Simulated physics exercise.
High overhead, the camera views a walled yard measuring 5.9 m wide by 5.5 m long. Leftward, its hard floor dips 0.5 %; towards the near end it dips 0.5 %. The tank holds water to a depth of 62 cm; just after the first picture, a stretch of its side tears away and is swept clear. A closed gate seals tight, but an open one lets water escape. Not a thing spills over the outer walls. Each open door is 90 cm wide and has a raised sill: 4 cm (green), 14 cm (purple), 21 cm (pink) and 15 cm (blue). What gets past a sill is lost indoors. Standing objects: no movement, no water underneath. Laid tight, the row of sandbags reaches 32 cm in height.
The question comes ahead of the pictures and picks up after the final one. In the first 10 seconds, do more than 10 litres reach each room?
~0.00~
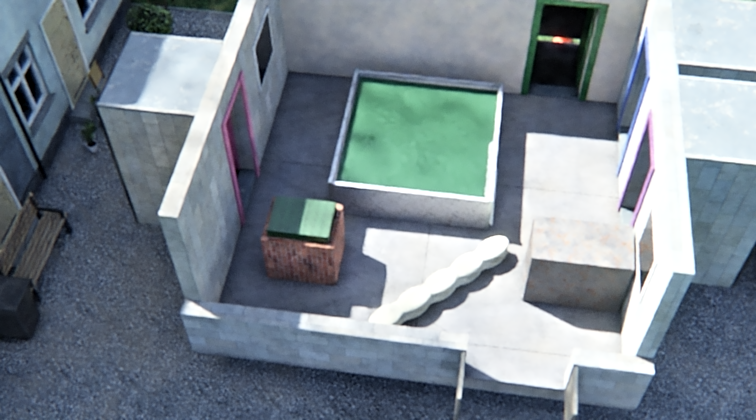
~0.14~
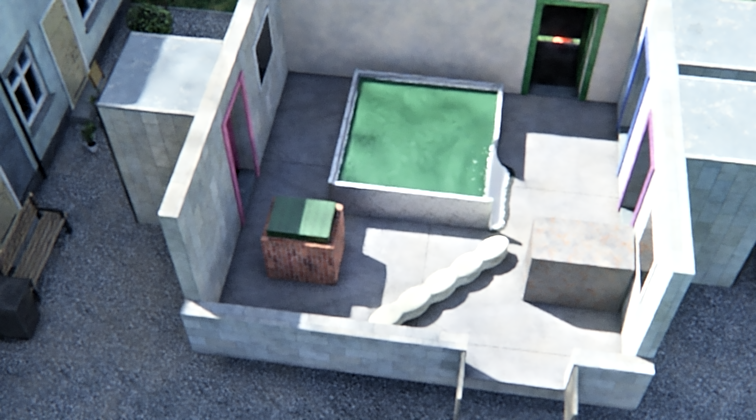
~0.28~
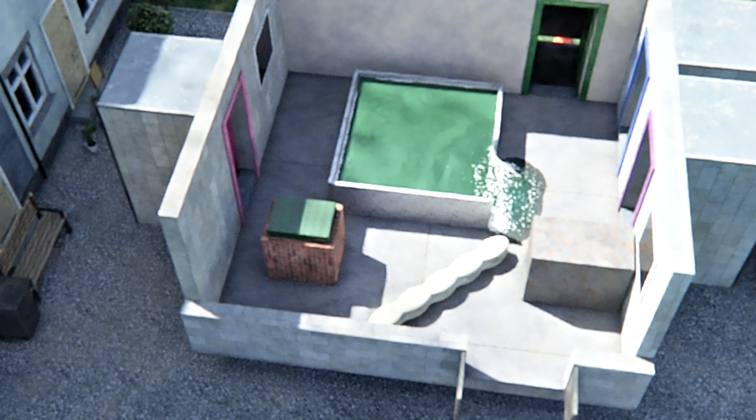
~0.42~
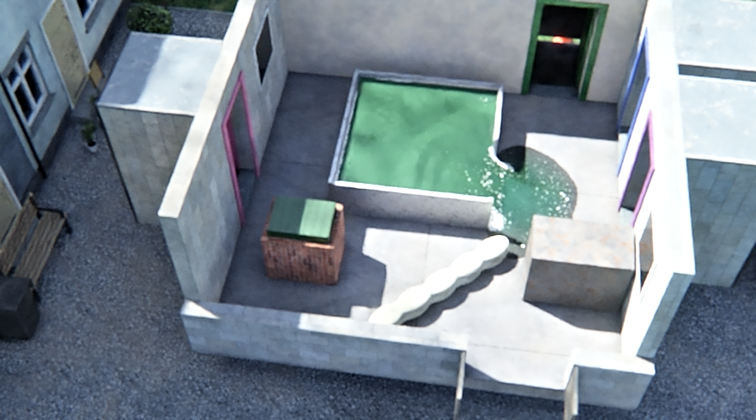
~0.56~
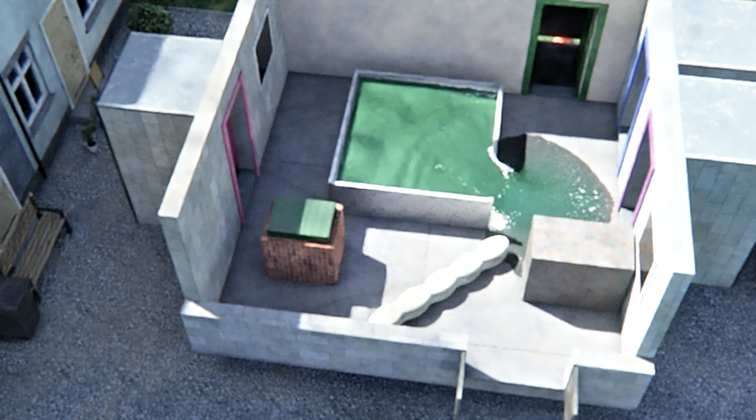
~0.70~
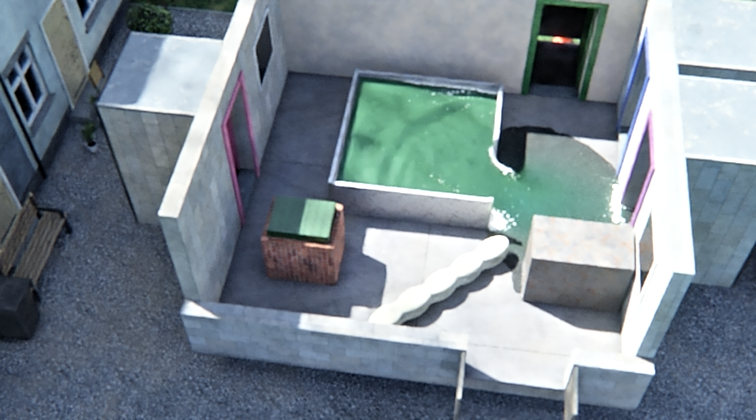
At the green door, more than that; at the purple door, more than that; at the pink door, not that much; at the blue door, more than that.
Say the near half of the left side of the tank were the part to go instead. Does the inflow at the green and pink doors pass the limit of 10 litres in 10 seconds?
The green door comes out more than that and the pink door more than that.
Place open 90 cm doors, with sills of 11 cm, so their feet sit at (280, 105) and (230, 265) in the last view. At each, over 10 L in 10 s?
In the order given, higher then lower.
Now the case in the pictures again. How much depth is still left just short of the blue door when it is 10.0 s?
About 12.0 cm.
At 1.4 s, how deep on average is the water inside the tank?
48 cm.
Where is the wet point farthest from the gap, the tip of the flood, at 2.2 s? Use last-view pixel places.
Around (614, 380).
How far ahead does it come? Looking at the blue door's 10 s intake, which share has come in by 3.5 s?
That works out near 55%.
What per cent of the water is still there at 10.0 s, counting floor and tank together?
That would be close to 70 per cent.
After 1.4 s water covers 20 % of the floor and is deepest (44 cm) near (612, 263); green door not reached, purple door 33 cm at the sill, 58 L in, pink door not reached, blue door 17 cm at the sill, 0 L in.
After 2.2 s water covers 30 % of the floor and is deepest (43 cm) near (612, 263); green door 7 cm at the sill, 0 L in, purple door 39 cm at the sill, 199 L in, pink door not reached, blue door 19 cm at the sill, 6 L in.
After 3.5 s water covers 40 % of the floor and is deepest (30 cm) near (600, 103); green door 14 cm at the sill, 31 L in, purple door 29 cm at the sill, 379 L in, pink door not reached, blue door 17 cm at the sill, 20 L in.
After 6.0 s water covers 70 % of the floor and is deepest (24 cm) near (299, 73); green door 15 cm at the sill, 178 L in, purple door 22 cm at the sill, 501 L in, pink door not reached, blue door 16 cm at the sill, 33 L in.
After 10.0 s water covers 90 % of the floor and is deepest (18 cm) near (289, 72); green door 12 cm at the sill, 345 L in, purple door 13 cm at the sill, 543 L in, pink door 4 cm at the sill, 0 L in, blue door 12 cm at the sill, 37 L in.
